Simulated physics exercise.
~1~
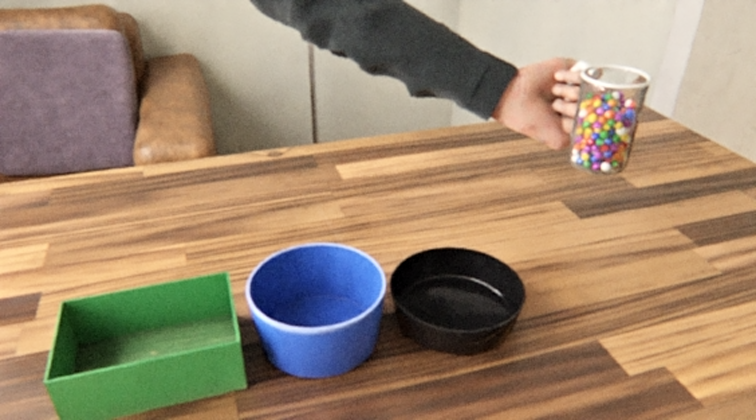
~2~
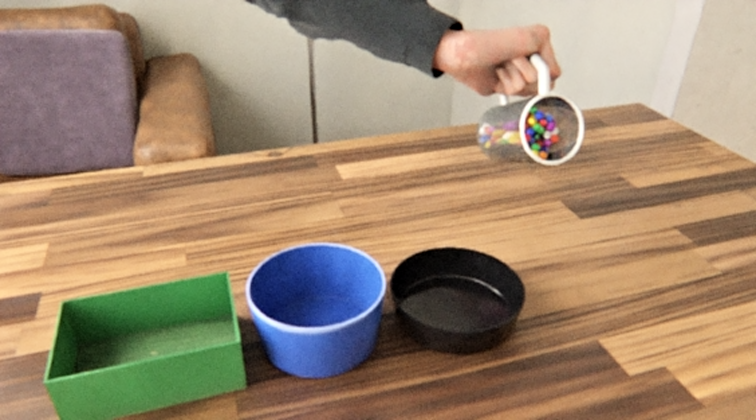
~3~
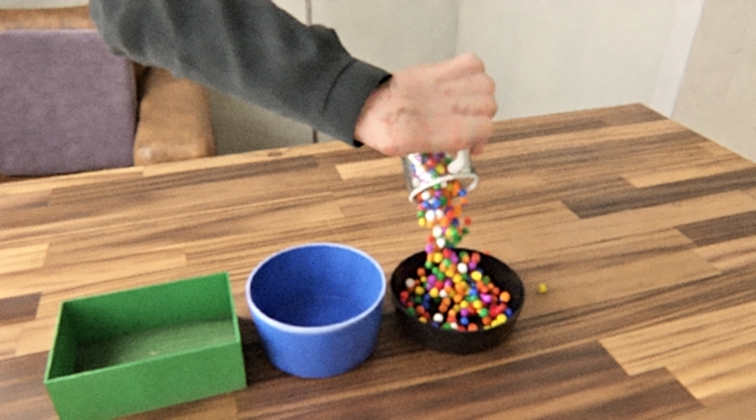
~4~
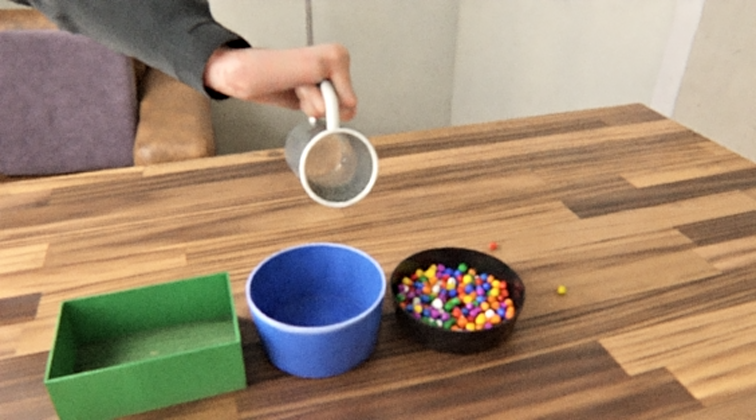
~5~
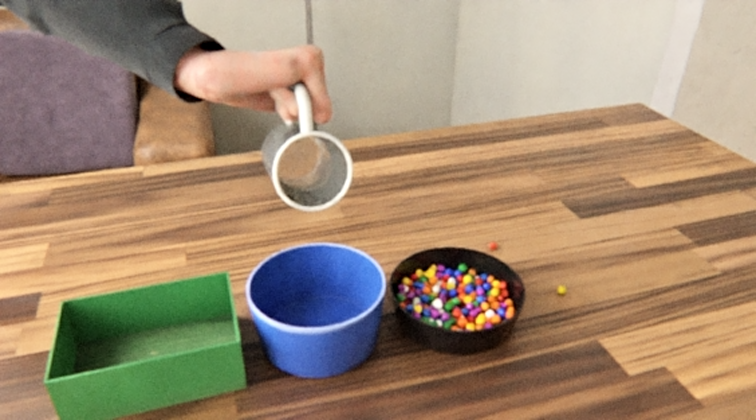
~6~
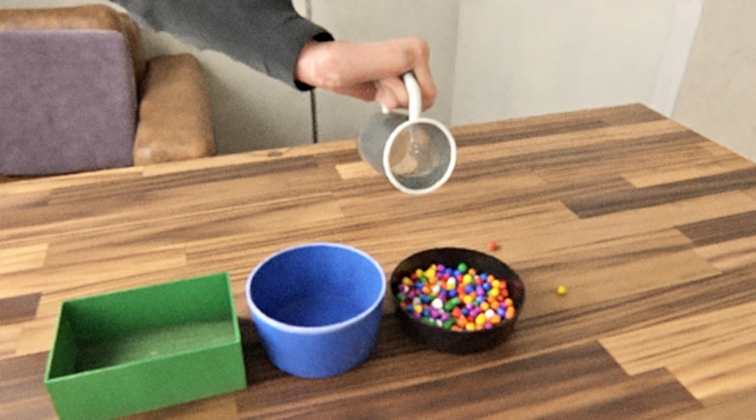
A hand holding a clear cup of colourful beads moves left, tipping it over and pouring them into a black dish beside a blue dish and a green tin. A couple of beads land on the table, and the emptied cup shifts left, then back right, still tilted.
